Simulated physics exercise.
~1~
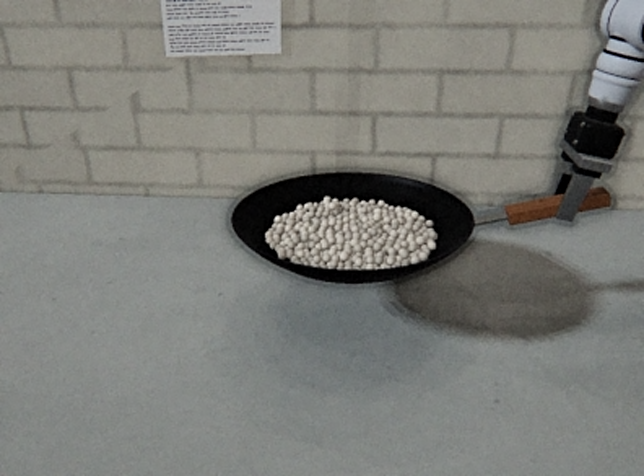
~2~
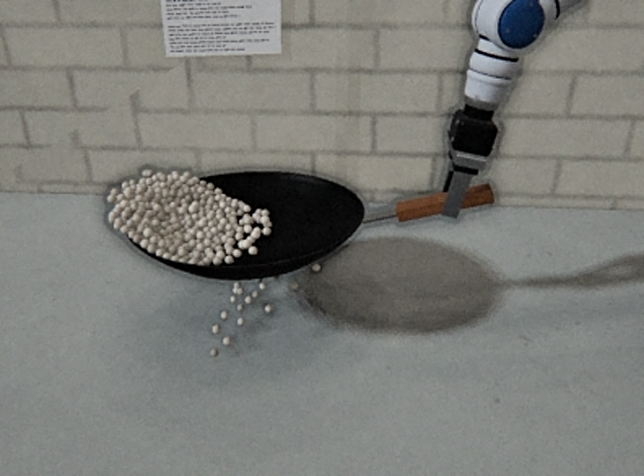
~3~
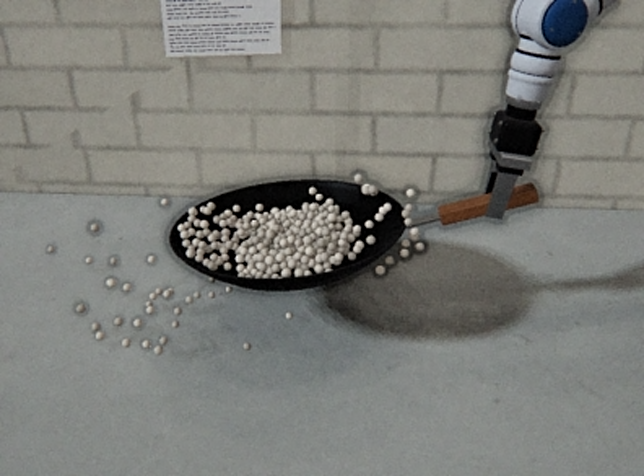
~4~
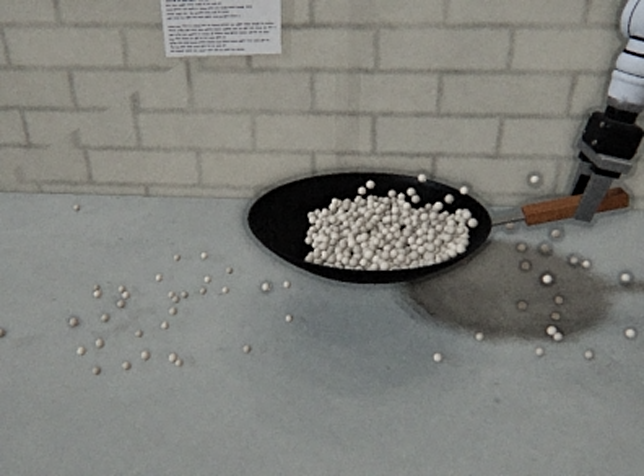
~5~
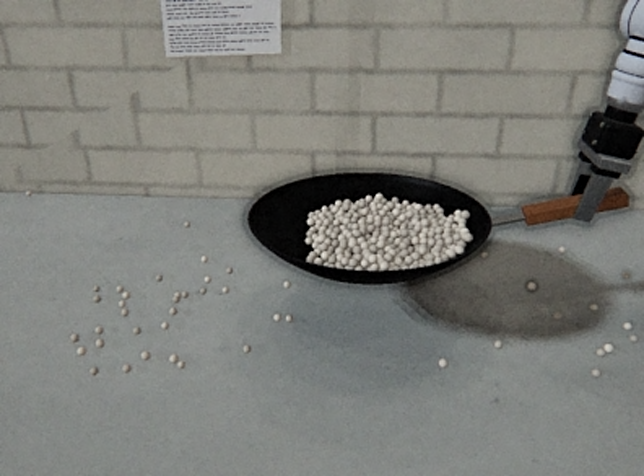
On a plain grey surface before a pale brick wall with a printed sheet on it, seen from a fixed viewpoint slightly above, a white and black robot arm at right grips the wooden handle of a black frying pan heaped with whitish beads. The arm swings the pan left, and the beads surge to its far left side, some spilling over the rim. It then draws the pan back right in stages, and more beads fly off both sides. Finally the pan stops, most beads still piled inside, with others scattered at left and right.
